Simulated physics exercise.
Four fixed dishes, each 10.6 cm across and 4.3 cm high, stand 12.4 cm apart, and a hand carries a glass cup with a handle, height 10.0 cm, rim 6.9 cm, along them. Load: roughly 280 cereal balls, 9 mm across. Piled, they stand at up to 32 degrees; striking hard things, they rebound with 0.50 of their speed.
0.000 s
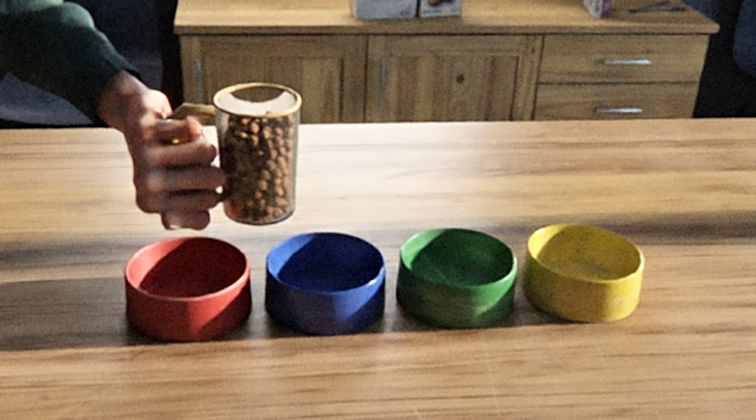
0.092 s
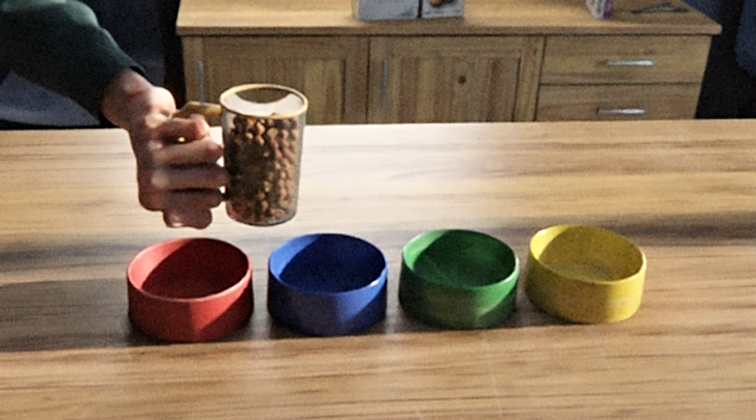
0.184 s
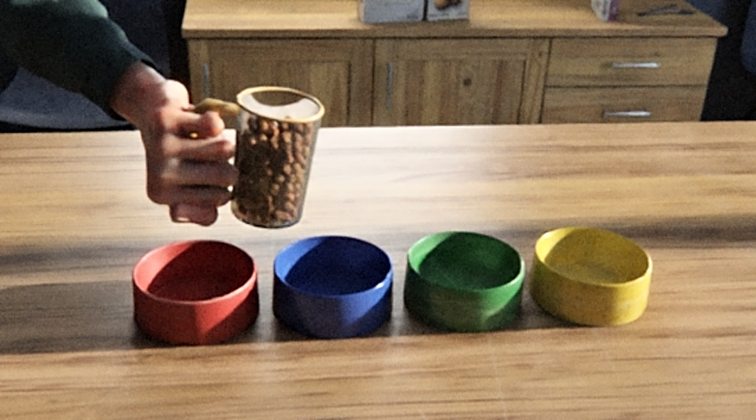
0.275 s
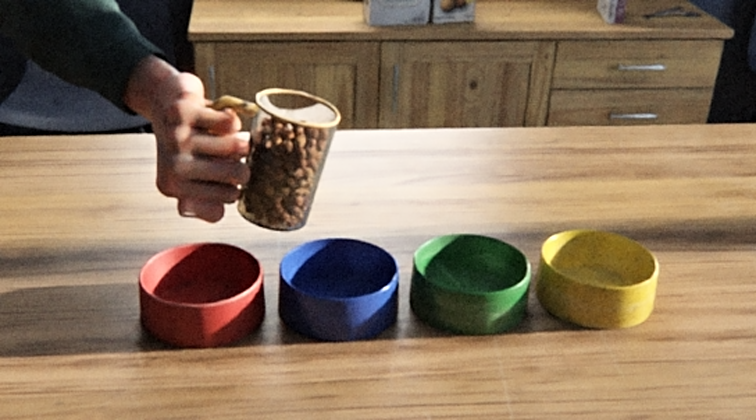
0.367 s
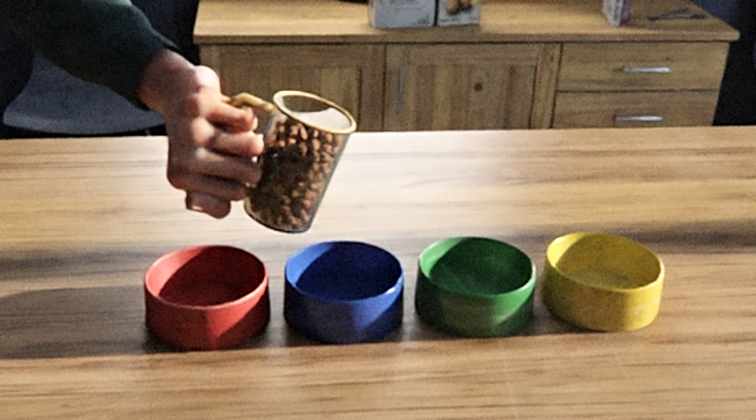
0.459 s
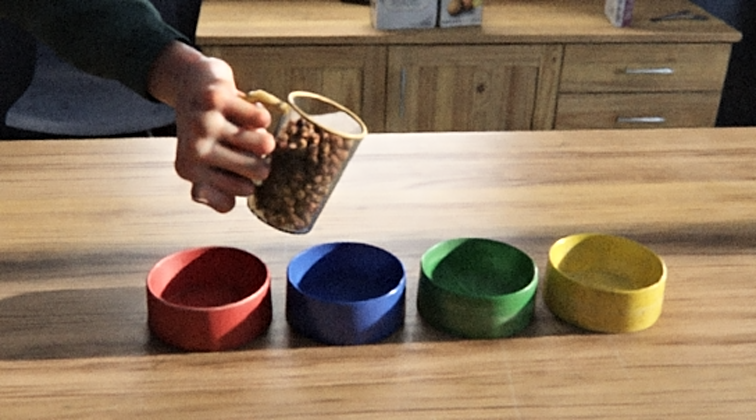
On a wooden table, a hand moves a clear cup of brown pieces slightly right, tilting it above four coloured bowls.
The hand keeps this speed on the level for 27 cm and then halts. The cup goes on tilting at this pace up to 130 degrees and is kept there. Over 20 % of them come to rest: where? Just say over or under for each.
My prediction: Red: A fifth or less; blue: A fifth or less; green: More than a fifth; yellow: A fifth or less; counter: A fifth or less.
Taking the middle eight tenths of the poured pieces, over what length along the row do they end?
About 6 cm.
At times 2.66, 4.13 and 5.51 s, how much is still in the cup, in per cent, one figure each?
Series: 0 / 0 / 0 per cent.
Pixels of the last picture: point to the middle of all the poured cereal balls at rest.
Close to pixel (480, 286).
After 2.66 s, tilt 130 degrees; cup holds 0 %, green 100 %.
After 4.13 s, tilt 130 degrees; cup holds 0 %, green 100 %.
Then, at 5.51 s, tilt 130 degrees; cup holds 0 %, green 100 %.
By 5.8 s all is still; red 0 %, blue 0 %, green 100 %, yellow 0 %, counter 0 %.
